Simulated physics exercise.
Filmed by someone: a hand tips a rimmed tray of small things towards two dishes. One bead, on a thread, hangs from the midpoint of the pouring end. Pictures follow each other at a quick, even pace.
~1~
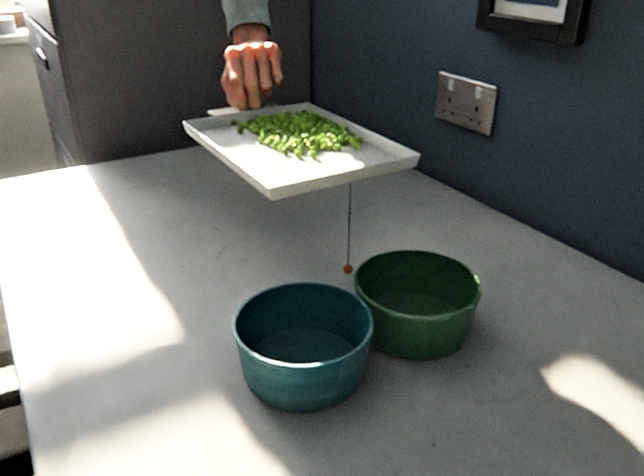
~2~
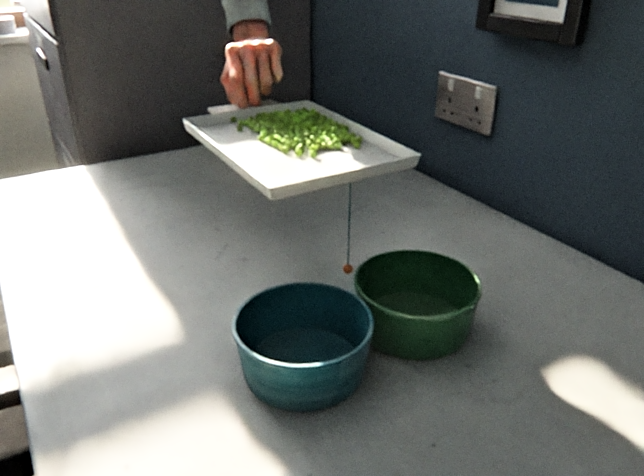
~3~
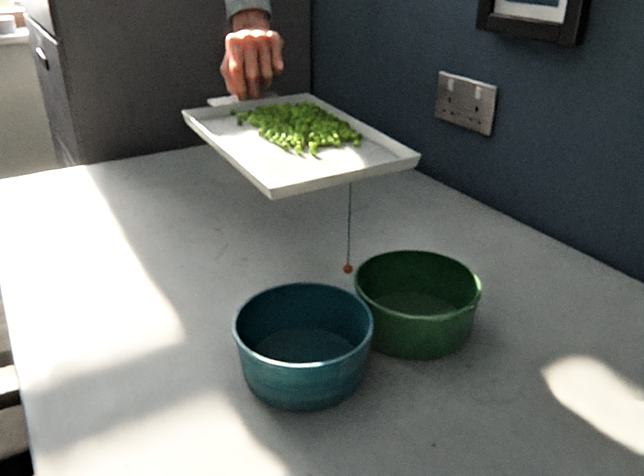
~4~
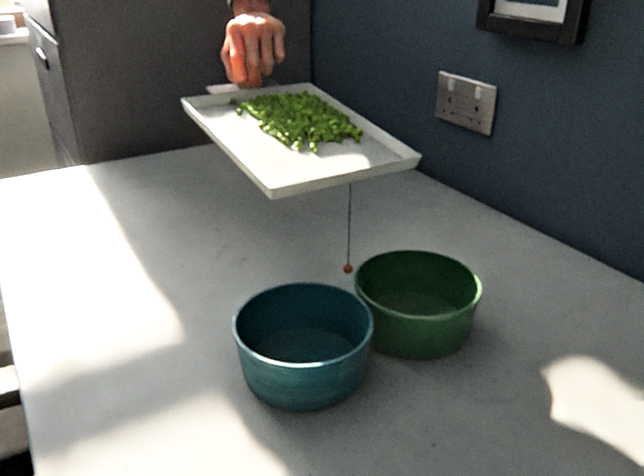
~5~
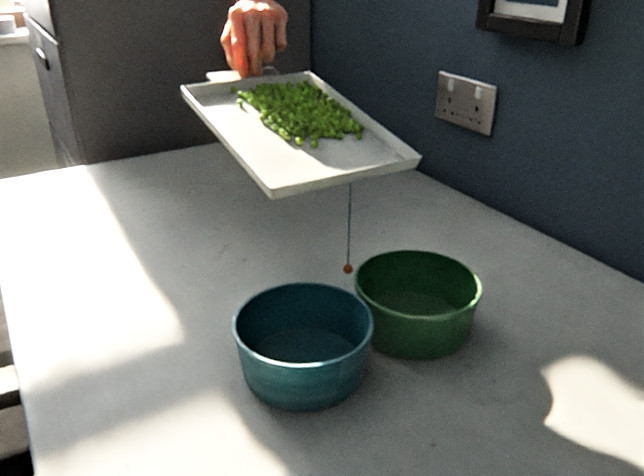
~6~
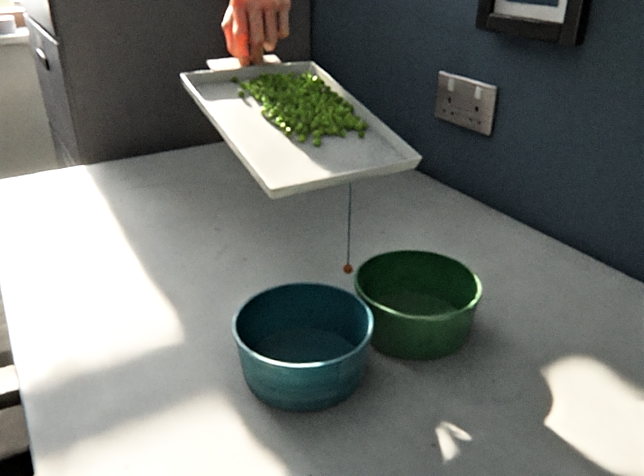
A hand at the far side of a pale grey table slowly raises the back end of a white rimmed tray, seen from slightly above by a still camera. Small green pieces lie heaped on the tray, an orange bead hangs on a thread from its near edge, and a blue dish sits left of a green one. The tray's slope steepens gradually while its near edge stays almost in place.
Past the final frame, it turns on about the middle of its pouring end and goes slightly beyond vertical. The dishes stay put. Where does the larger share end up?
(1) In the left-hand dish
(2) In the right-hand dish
(2) In the right-hand dish.
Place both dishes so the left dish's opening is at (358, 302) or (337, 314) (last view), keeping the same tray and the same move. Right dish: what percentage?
In order: 30 percent and 50 percent.
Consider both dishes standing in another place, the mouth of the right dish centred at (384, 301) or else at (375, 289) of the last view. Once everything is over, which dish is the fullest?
Result for the first try: The dish on the right side; for the second: The dish on the right side.
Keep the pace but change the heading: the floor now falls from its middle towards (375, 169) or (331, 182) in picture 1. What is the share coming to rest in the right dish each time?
I'd put it at some 100 % and then some 30 %.
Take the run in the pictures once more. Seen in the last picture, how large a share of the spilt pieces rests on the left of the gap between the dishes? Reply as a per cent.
About 10 %.
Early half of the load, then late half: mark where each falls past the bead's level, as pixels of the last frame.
I'd put it at roughly (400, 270), and after that at roughly (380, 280).
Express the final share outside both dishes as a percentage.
Call it some 10 percent of the pieces.
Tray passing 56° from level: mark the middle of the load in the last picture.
Around (371, 161).
Soon after the last picture, tray tipped steeply; most on the tray; a stray few in the left dish; a small part in the right dish; a stray few outside both; a small part in the air.
A little later, tray tipped right over; about half on the tray; a small part in the left dish; about a quarter in the right dish; a stray few outside both; about a quarter in the air.
Later still, tray tipped past a quarter turn; about a quarter in the left dish; about two thirds in the right dish; a small part outside both.
At rest, tray tipped past a quarter turn; about a quarter in the left dish; about two thirds in the right dish; a small part outside both.
